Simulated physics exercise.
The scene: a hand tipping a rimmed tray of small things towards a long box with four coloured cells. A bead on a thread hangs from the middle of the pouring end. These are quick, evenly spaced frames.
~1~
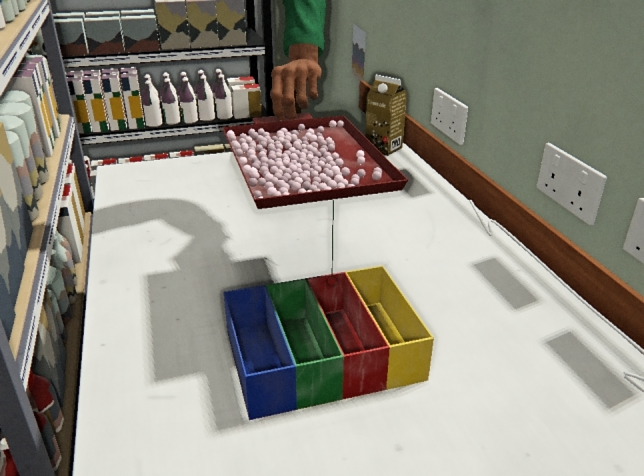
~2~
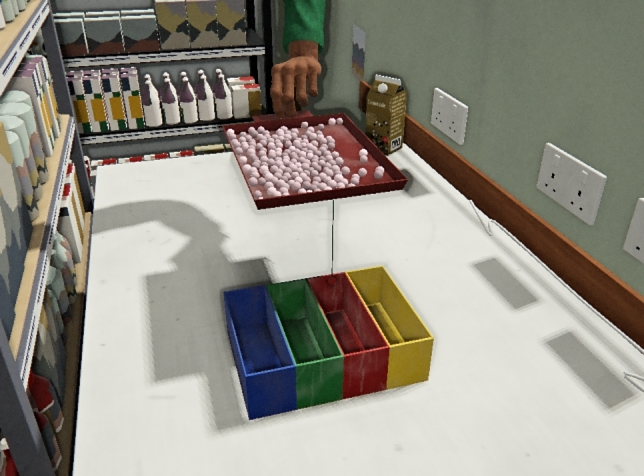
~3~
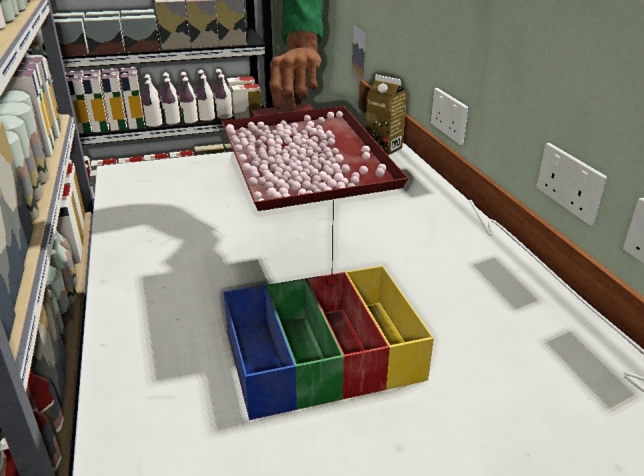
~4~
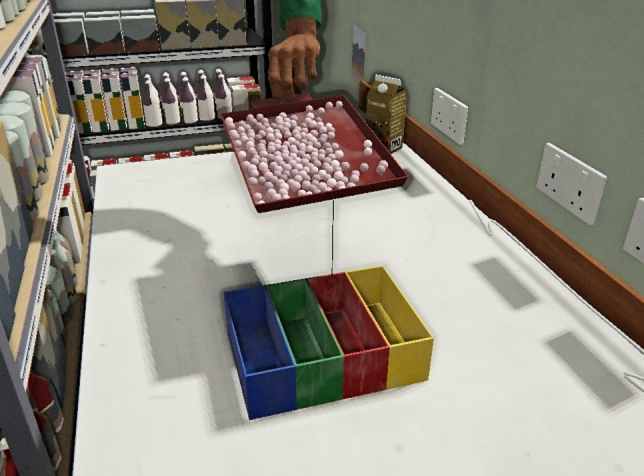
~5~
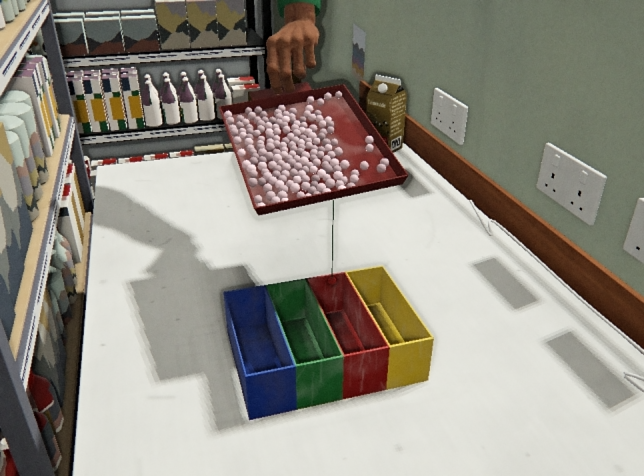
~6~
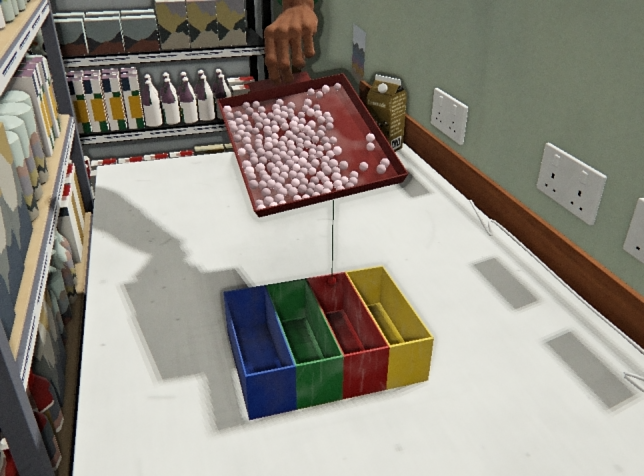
A hand gradually tilts a red tray of small pink balls above four coloured cells.
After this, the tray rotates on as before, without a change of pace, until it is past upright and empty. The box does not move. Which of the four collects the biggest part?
The blue one ends fullest.
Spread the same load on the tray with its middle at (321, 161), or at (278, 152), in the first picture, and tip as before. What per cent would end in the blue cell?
In turn 60 and 50 in a hundred.
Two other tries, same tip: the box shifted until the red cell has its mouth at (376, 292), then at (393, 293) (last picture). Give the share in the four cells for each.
The first gives 40 %, the second 20 %.
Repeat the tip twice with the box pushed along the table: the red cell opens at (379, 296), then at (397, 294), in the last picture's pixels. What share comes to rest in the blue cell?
About 30 and 20 per cent.
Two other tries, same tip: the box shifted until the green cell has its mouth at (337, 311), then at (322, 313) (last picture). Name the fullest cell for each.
One: The cell in blue. Two: That blue cell.
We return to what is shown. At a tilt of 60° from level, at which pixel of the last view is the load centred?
Around (281, 201).
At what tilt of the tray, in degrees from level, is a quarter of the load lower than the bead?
At some 70 degrees.
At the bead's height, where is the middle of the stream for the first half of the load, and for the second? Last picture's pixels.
First near (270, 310), later near (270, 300).
Shortly afterwards, tray tipped steeply; the bulk on the tray; a little in the blue cell; a little in the green cell; only a few in the red cell; a little falling or outside the box.
Next, tray tipped right over; only a few on the tray; near half in the blue cell; near a quarter in the green cell; only a few in the red cell; only a few in the yellow cell; a little falling or outside the box.
Some moments later, tray tipped past a quarter turn; near two thirds in the blue cell; near a third in the green cell; only a few in the red cell; only a few in the yellow cell; a little falling or outside the box.
In the end, tray tipped past a quarter turn; near two thirds in the blue cell; near a third in the green cell; only a few in the red cell; only a few in the yellow cell; a little outside the box.
